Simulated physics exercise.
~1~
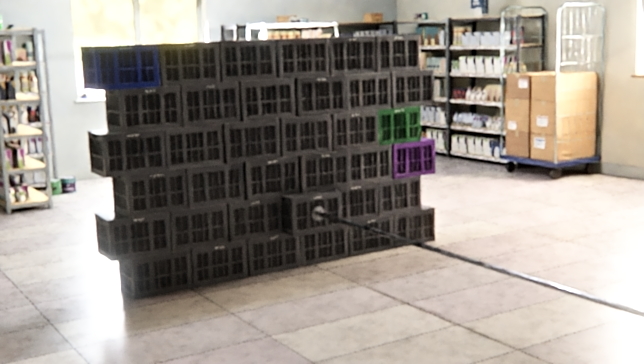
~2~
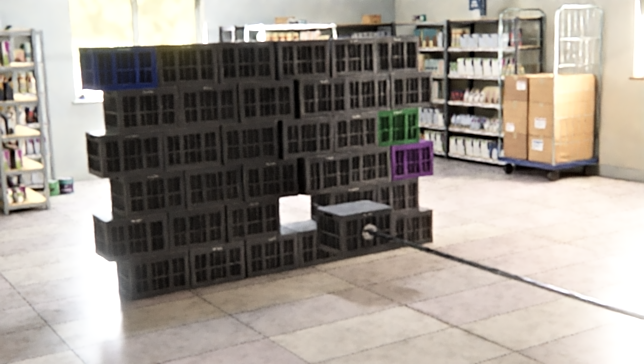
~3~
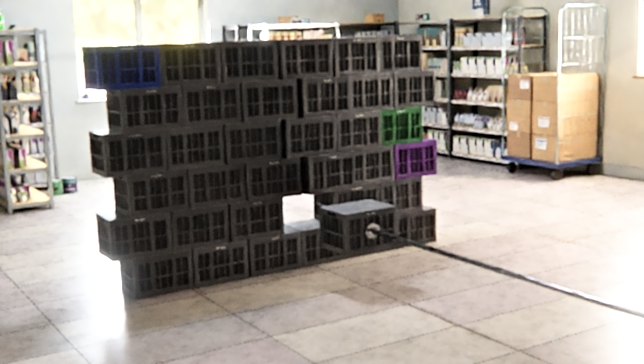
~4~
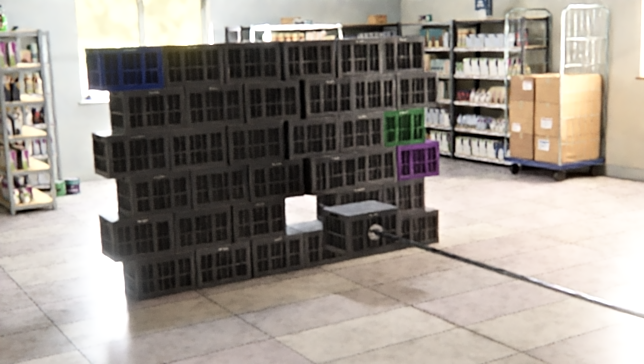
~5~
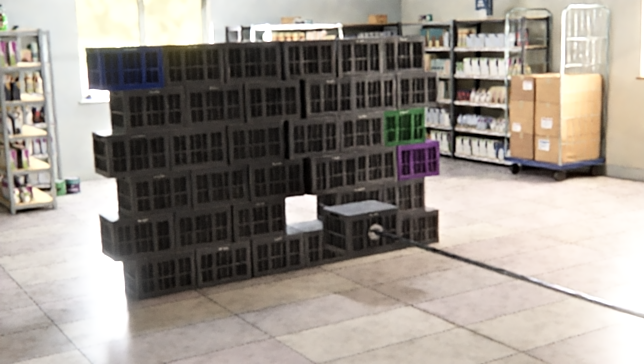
On a shop floor, a rod pulls one dark crate from a wall that stays standing.
